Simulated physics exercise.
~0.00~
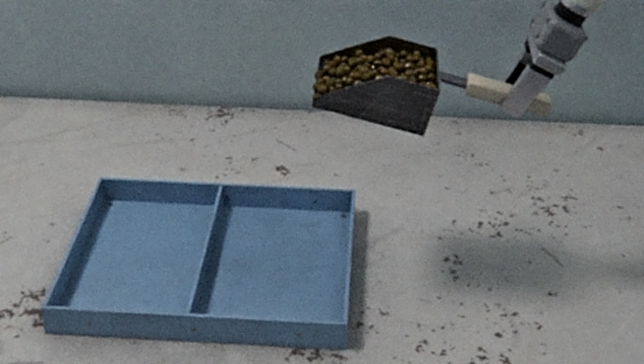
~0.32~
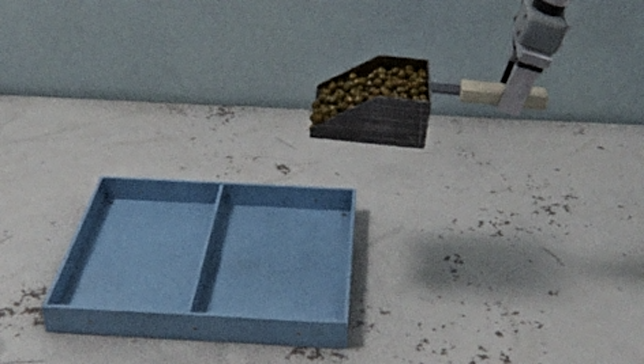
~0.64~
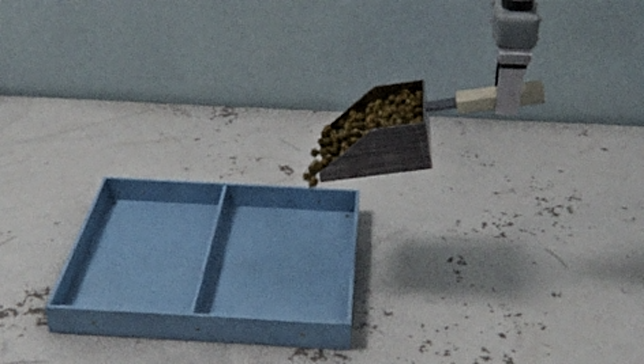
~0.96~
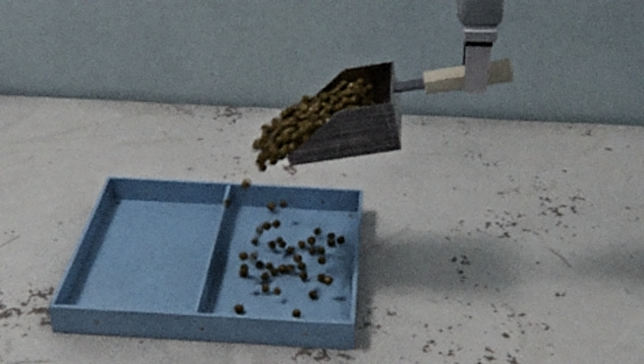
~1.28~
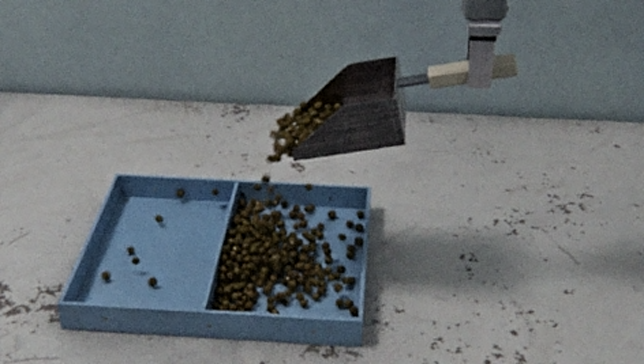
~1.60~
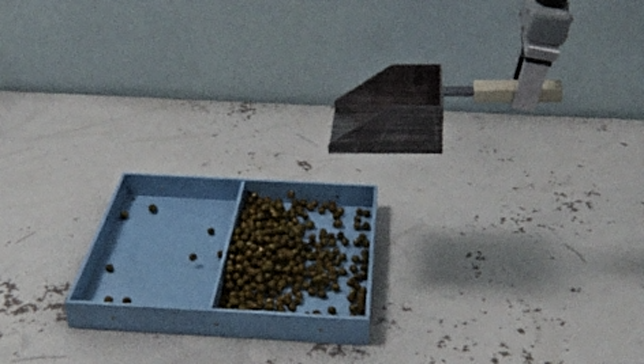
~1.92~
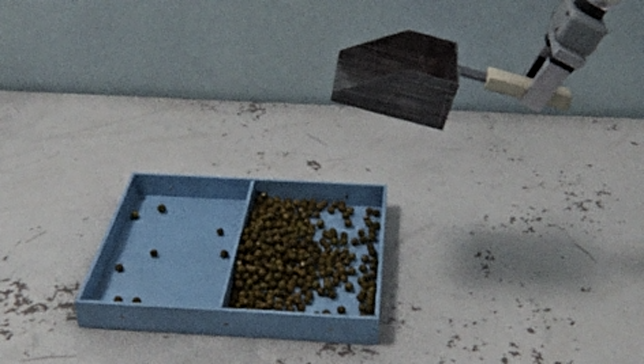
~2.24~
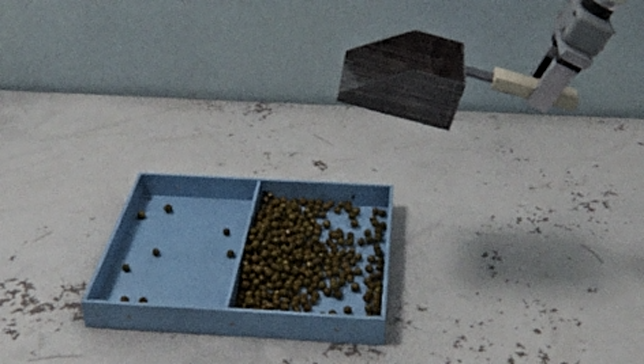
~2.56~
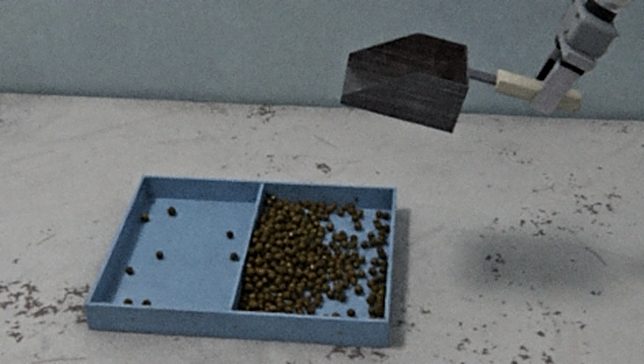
A robot arm tipped a dark scoop of small brown beads over a blue divided tray, pouring nearly all of them into the right section while a few scattered into the left, then lifted the empty scoop away to the right and held still.
